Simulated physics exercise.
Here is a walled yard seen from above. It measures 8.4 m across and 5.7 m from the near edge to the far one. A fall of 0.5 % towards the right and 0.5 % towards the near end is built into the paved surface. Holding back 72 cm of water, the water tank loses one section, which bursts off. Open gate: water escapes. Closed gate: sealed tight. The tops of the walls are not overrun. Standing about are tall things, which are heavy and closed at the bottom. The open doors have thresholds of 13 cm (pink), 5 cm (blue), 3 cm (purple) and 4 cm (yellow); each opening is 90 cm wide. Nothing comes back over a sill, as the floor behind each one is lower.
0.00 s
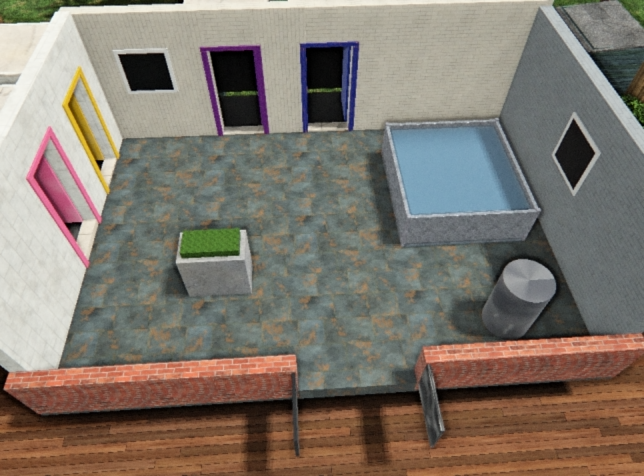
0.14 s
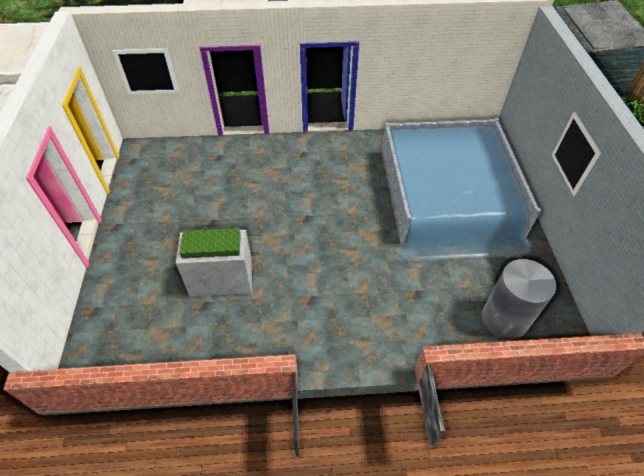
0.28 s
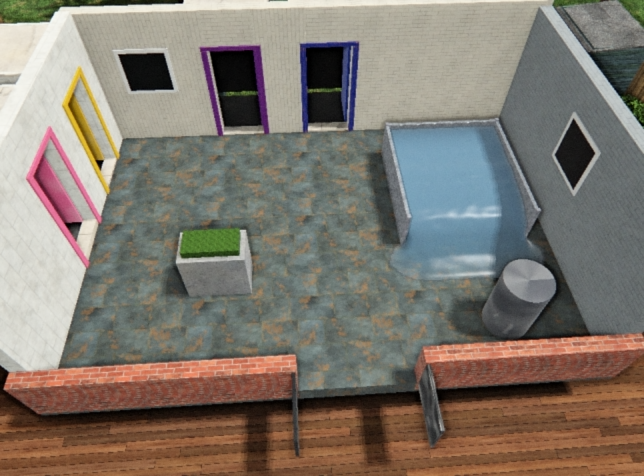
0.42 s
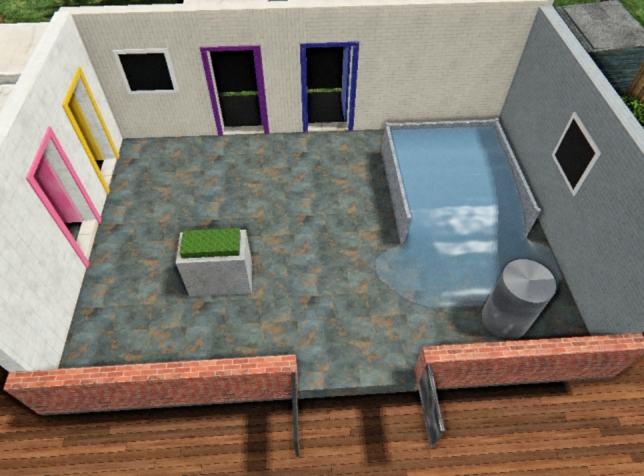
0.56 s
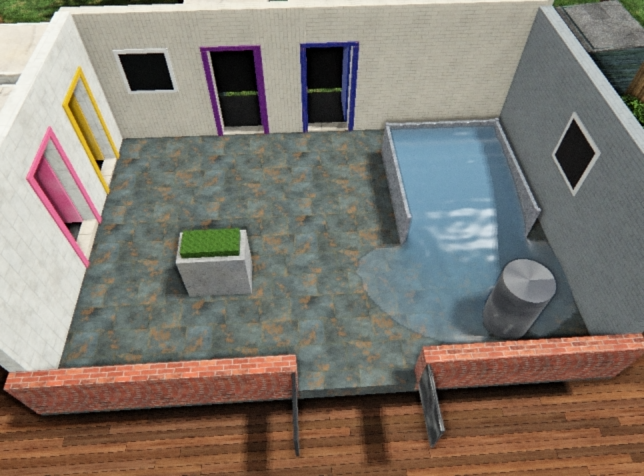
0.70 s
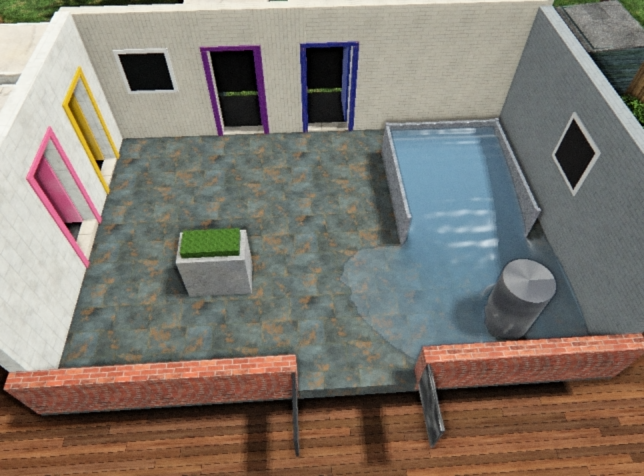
Walled yard seen from above, with water pouring from a tank's opened front and spreading across paving around a grey cylinder.
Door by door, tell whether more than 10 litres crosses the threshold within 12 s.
In order: The pink door falls short of the limit. The blue door falls short of the limit. The purple door surpasses the limit. The yellow door surpasses the limit.
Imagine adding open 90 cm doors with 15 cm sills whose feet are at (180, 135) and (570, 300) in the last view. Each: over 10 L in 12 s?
Per doorway, in order: Insufficient / sufficient.
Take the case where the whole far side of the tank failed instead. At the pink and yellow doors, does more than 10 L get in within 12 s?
Pink stays inside, yellow goes beyond, judged against that limit.
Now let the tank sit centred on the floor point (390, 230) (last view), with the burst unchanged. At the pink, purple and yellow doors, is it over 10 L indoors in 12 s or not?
Well, pink ends up inside the mark, purple ends up inside the mark and yellow ends up inside the mark.
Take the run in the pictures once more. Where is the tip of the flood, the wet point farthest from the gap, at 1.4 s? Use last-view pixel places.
Somewhere near pixel (318, 362).
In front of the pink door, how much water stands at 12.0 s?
The depth comes to around 6.5 centimetres.
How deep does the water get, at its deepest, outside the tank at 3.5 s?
Depth max: Approx. 34 cm.
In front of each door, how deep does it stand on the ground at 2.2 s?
Readings (cm): Pink = 0; blue = 0; purple = 0; yellow = 0.
After 1.4 s water covers 20 % of the floor and is deepest (53 cm) near (593, 357); pink door not reached, blue door not reached, purple door not reached, yellow door not reached.
After 2.2 s water covers 25 % of the floor and is deepest (60 cm) near (515, 361); pink door not reached, blue door not reached, purple door not reached, yellow door not reached.
After 3.5 s water covers 40 % of the floor and is deepest (34 cm) near (519, 340); pink door not reached, blue door not reached, purple door not reached, yellow door not reached.
After 7.0 s water covers 90 % of the floor and is deepest (18 cm) near (123, 140); pink door 6 cm at the sill, 0 L in, blue door 6 cm at the sill, 0 L in, purple door 6 cm at the sill, 3 L in, yellow door 3 cm at the sill, 0 L in.
After 12.0 s water covers 100 % of the floor and is deepest (12 cm) near (582, 357); pink door 7 cm at the sill, 0 L in, blue door 7 cm at the sill, 3 L in, purple door 6 cm at the sill, 72 L in, yellow door 8 cm at the sill, 62 L in.
